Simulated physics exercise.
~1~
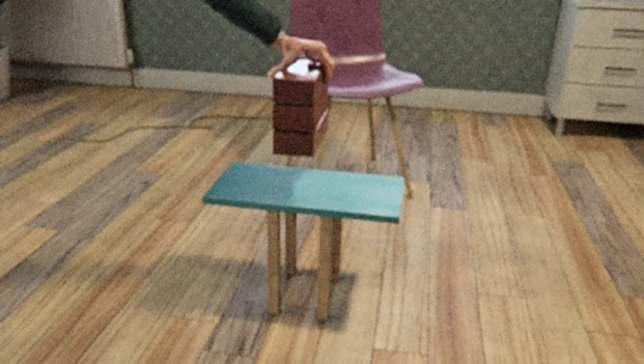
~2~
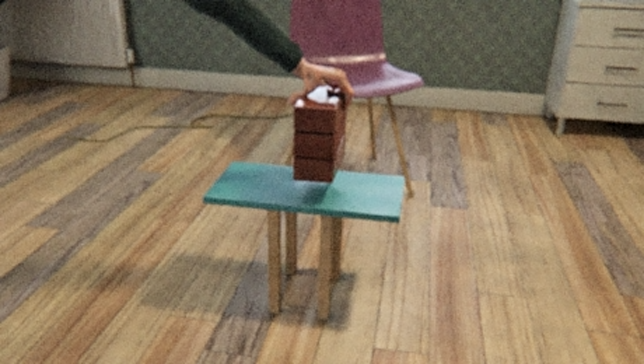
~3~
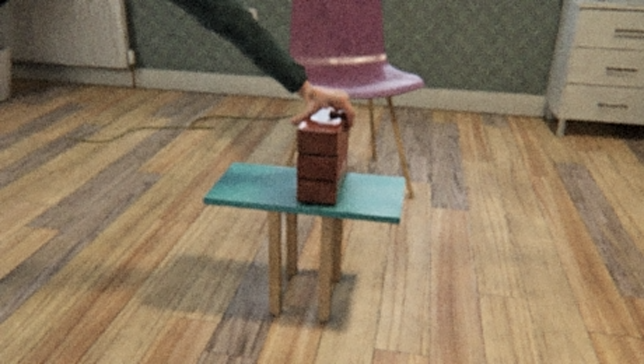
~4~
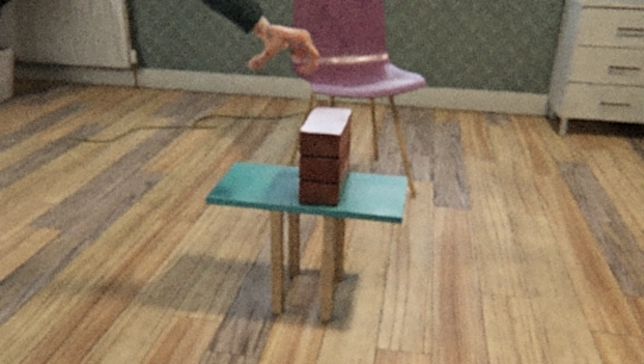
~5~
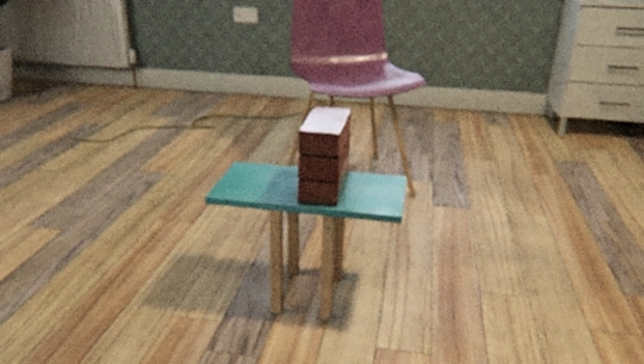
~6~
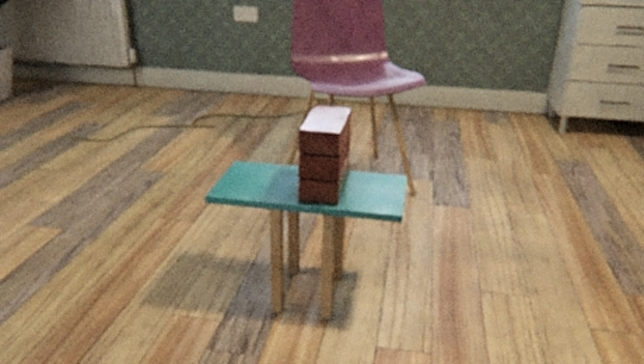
An arm in a dark sleeve reaches in from the upper left, holding a stack of reddish-brown bricks above a small turquoise-topped table with wooden legs. The table stands on a wood-plank floor, seen from slightly above by a gently swaying camera, with a purple chair behind it and a white chest of drawers at the right. The hand moves the bricks right and down, then lowers them onto the tabletop, a little right of its middle. It lets go, draws back up and leaves the view. The bricks stay stacked and still, and the table stands level beneath them.
